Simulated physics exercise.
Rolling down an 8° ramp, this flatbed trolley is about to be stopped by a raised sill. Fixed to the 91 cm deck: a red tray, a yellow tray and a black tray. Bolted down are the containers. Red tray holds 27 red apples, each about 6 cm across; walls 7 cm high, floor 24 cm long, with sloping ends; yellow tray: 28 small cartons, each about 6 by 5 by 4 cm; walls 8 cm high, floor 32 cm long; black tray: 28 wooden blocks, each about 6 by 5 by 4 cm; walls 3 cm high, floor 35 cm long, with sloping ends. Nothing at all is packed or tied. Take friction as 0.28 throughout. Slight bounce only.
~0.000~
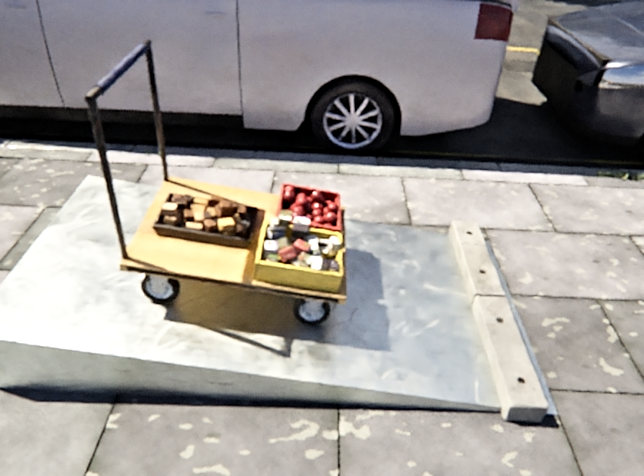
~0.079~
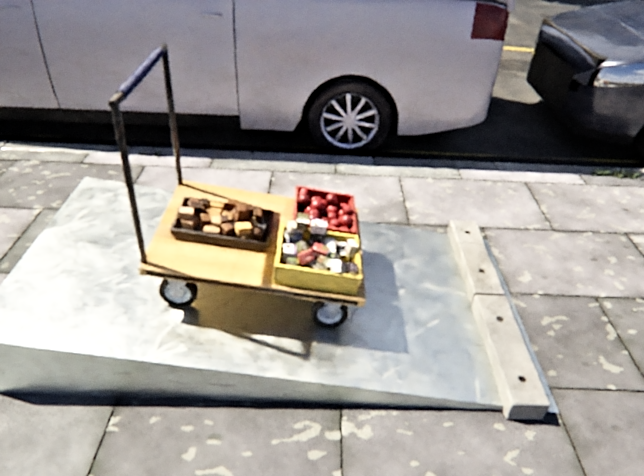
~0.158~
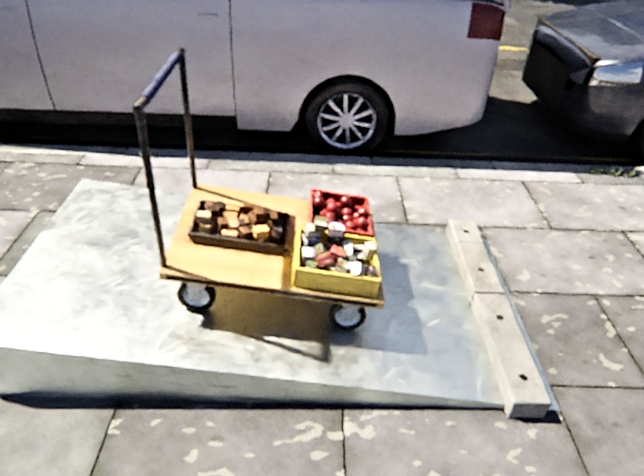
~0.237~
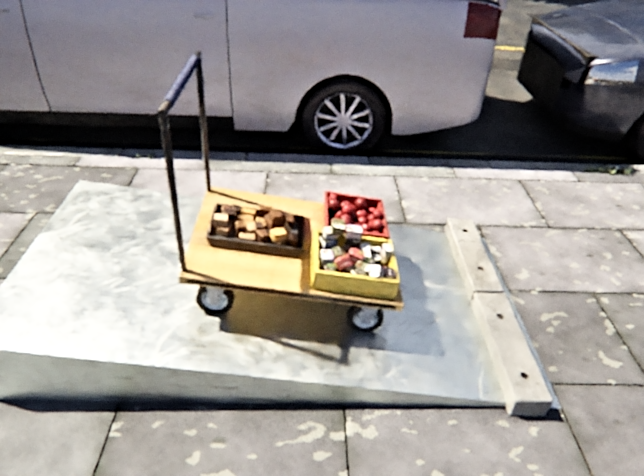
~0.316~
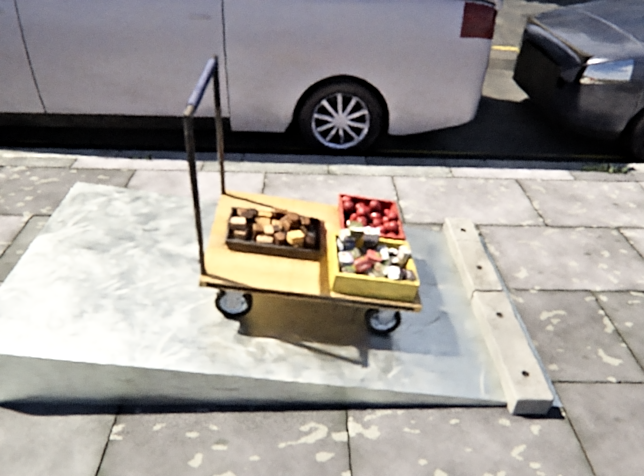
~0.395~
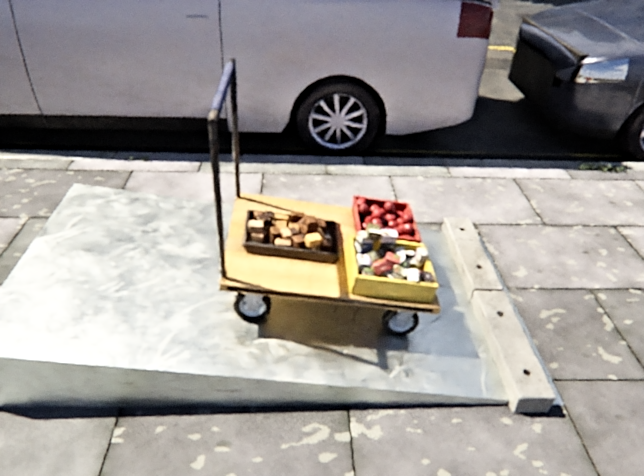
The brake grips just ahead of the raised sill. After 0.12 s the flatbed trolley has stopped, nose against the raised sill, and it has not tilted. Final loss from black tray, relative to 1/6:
Below.
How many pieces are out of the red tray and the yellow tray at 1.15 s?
Estimate at that time - red tray 0, yellow tray 0, give or take.
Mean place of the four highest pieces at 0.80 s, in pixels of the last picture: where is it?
Mean place: About (386, 237) in the last picture.
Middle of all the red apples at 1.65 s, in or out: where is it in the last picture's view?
Their middle is around (458, 233).
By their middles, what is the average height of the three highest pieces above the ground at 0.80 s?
About 44 cm up, on average.
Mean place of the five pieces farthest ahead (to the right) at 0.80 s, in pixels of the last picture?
The leading five average out near (488, 256).
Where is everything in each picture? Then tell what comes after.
In the first picture (we follow the rim corner now nearest the camera), black tray at (155, 225); yellow tray at (259, 262); 73 cm still to roll; nothing out yet.
The second picture shows black tray at (172, 229); yellow tray at (279, 265); 65 cm still to roll.
The third picture shows black tray at (190, 233); yellow tray at (299, 268); 58 cm still to roll.
The fourth picture shows black tray at (208, 236); yellow tray at (319, 271); 50 cm still to roll.
The fifth picture shows black tray at (226, 240); yellow tray at (338, 274); 43 cm still to roll.
The sixth picture shows black tray at (245, 243); yellow tray at (358, 276); 35 cm still to roll; nothing out yet.
After 0.70 s, braking starts.
After 0.80 s, 0 of 27 out of the red tray, 0 of 28 out of the yellow tray and 0 of 28 out of the black tray.
After 0.92 s, 0 of 27 out of the red tray, 0 of 28 out of the yellow tray and 1 of 28 out of the black tray.
After 1.15 s, 0 of 27 out of the red tray, 0 of 28 out of the yellow tray and 2 of 28 out of the black tray.
When it is over (at 1.65 s), 0 of 27 out of the red tray, 1 of 28 out of the yellow tray and 2 of 28 out of the black tray. Asked share, 2 of 28, 7 per cent.
